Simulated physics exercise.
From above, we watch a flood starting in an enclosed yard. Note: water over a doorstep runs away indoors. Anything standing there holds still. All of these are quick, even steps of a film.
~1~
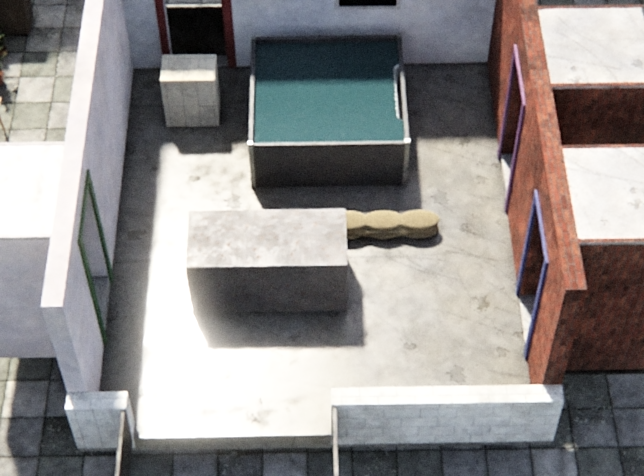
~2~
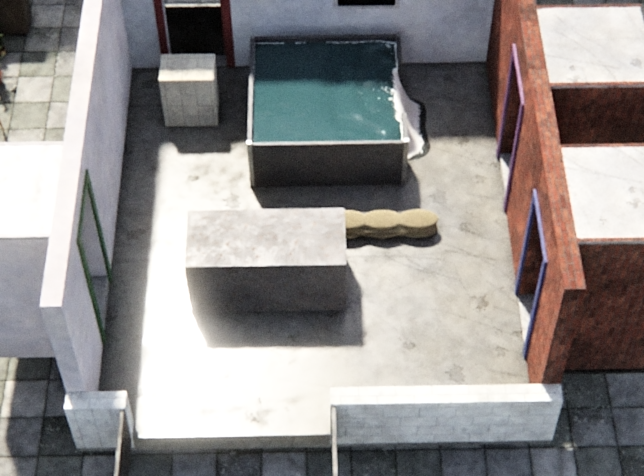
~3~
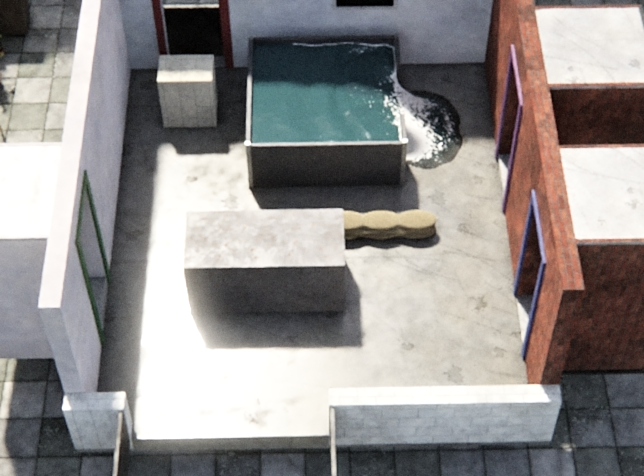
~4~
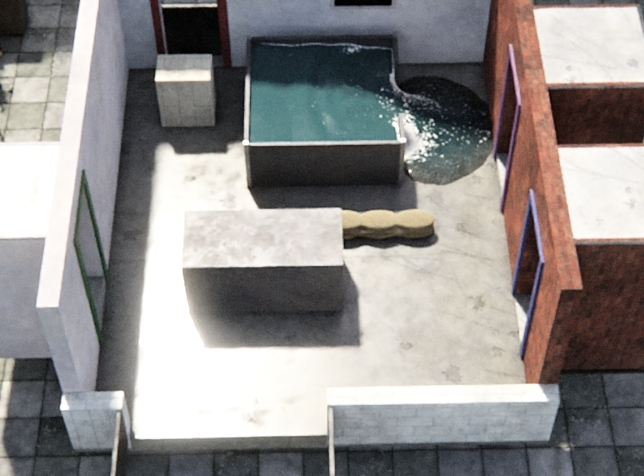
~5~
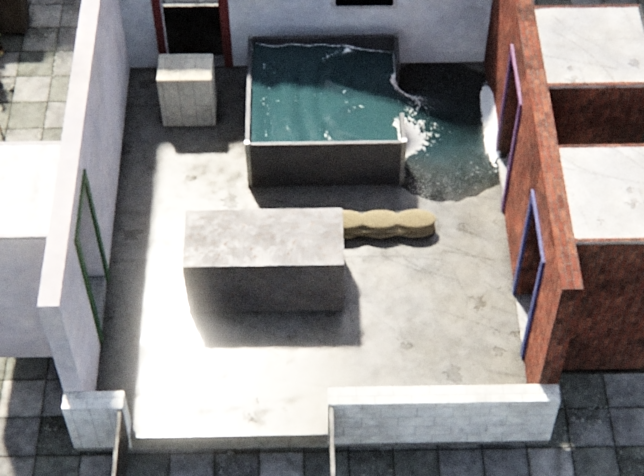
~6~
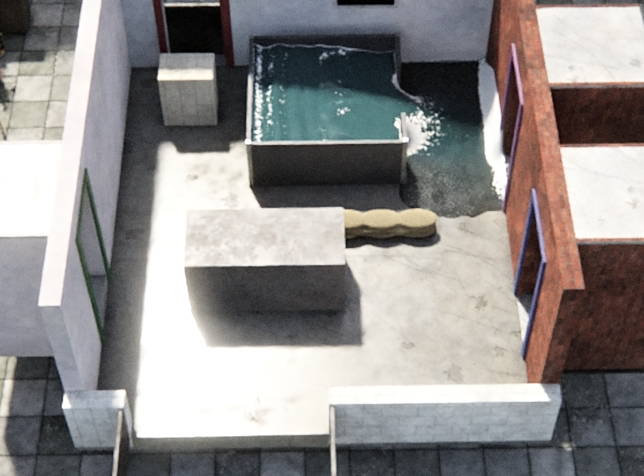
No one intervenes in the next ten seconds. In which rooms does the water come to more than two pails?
At the end, the red door passes two buckets of inflow; the blue door passes two buckets of inflow; the purple door passes two buckets of inflow; the green door stays within two buckets of inflow.
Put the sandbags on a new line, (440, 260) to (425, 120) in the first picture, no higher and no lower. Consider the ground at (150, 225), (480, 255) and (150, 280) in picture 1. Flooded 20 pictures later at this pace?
As listed: Spared, submerged, spared.
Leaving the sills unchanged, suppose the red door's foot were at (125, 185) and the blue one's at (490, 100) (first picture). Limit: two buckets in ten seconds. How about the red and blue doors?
What happens next: The red one falls below the limit, and the blue one overflows.
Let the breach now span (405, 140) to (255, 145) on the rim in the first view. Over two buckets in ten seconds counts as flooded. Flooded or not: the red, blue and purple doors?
Red: Above the limit, blue: Above the limit, purple: Above the limit.
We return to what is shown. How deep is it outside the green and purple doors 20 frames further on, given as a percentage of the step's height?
Some 0 percent, then some 180 percent.
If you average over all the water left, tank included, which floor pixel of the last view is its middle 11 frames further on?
Close to (374, 138), I reckon.
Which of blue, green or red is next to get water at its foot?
That would be the blue door.
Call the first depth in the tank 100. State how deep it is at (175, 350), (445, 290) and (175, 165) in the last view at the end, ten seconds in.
12, 6 and 8 per cent, roughly.
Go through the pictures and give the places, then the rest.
The first frame shows still water in the tank at (328, 92).
In the second frame, the front is at (418, 155), out from the gap at (398, 114).
In the third frame, the front is at (455, 146), out from the gap at (397, 117).
In the fourth frame, the front is at (493, 142), out from the gap at (395, 118).
In the fifth frame, water pours out at (396, 117) and has run to (499, 178).
In the sixth frame, water pours out at (397, 115) and has run to (504, 203).
A moment on, water covers 15 % of the floor; the red door not reached, the blue door not reached, the purple door over two buckets in, the green door not reached.
Next, water covers 35 % of the floor; the red door not reached, the blue door wet at the sill, nothing in, the purple door far over two buckets in, the green door not reached.
Then, water covers 55 % of the floor; the red door under two buckets in, the blue door under two buckets in, the purple door far over two buckets in, the green door not reached.
Later, water covers 90 % of the floor; the red door over two buckets in, the blue door under two buckets in, the purple door far over two buckets in, the green door wet at the sill, nothing in.
In the end, water covers 95 % of the floor; the red door over two buckets in, the blue door over two buckets in, the purple door far over two buckets in, the green door wet at the sill, nothing in.
